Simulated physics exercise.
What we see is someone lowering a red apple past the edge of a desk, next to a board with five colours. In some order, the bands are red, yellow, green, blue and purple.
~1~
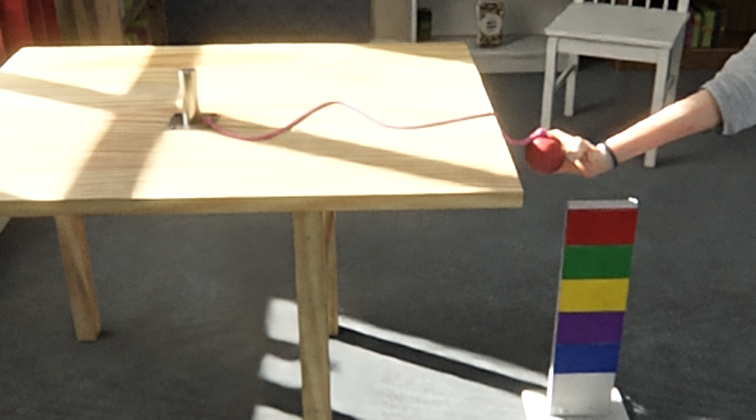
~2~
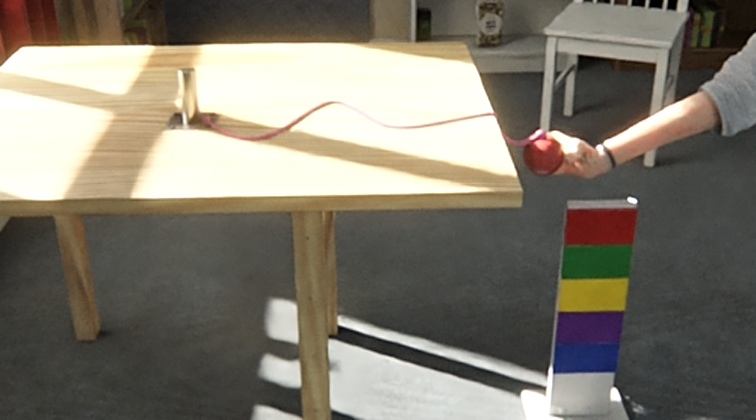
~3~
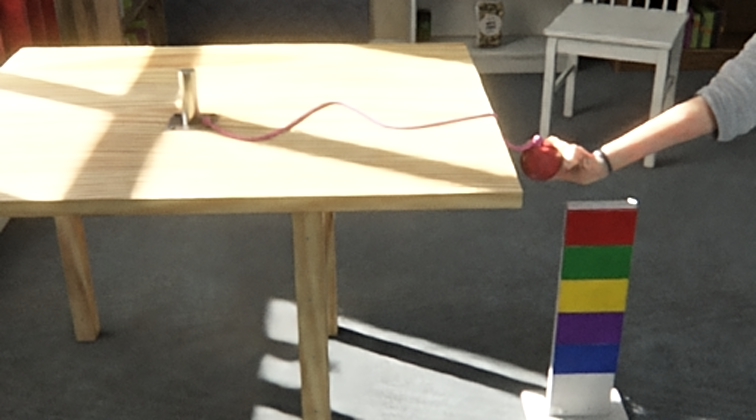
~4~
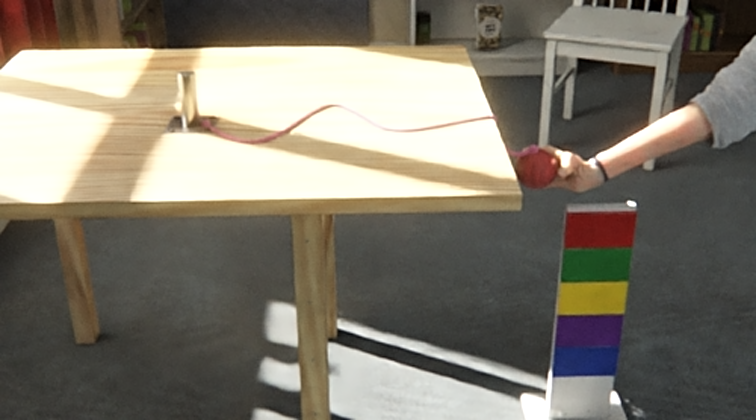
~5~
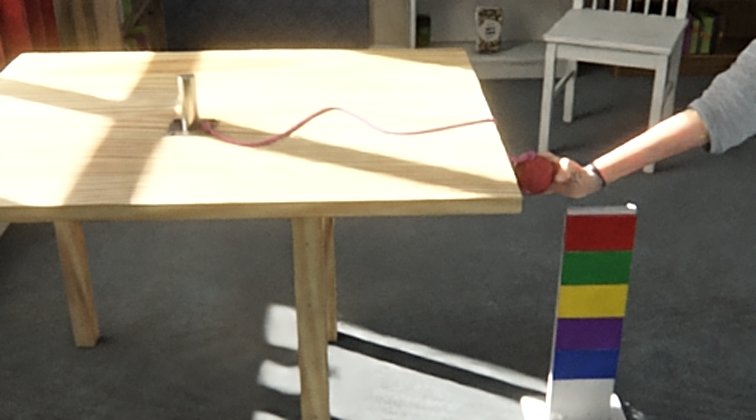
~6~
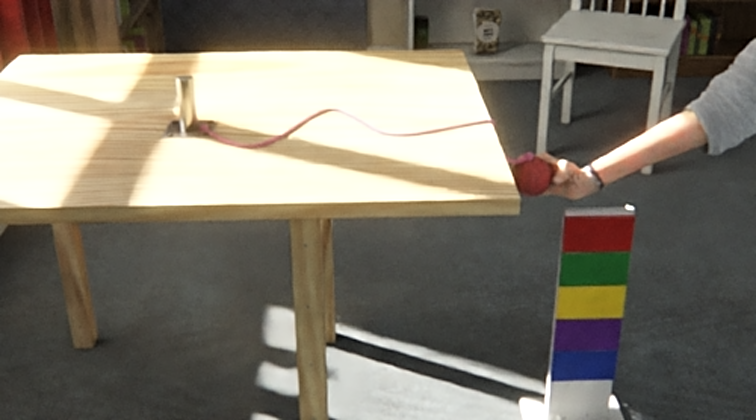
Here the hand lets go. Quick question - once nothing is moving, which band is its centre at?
The yellow band, I would say.
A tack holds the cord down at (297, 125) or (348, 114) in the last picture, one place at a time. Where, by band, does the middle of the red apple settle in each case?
In order: Green; red.
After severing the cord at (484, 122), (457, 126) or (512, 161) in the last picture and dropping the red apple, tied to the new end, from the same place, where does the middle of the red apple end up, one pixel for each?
First (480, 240), then (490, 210), then (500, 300).
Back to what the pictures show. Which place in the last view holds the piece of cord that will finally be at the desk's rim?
You'll find it somewhere around (381, 133).
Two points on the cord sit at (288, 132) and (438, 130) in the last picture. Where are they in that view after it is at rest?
Near (330, 128) and (494, 186).
Early on, apple near (445, 299); level with yellow.
Midway, apple near (500, 311); level with yellow.
Finally, apple near (493, 317); level with yellow. Its middle rests at the yellow band.
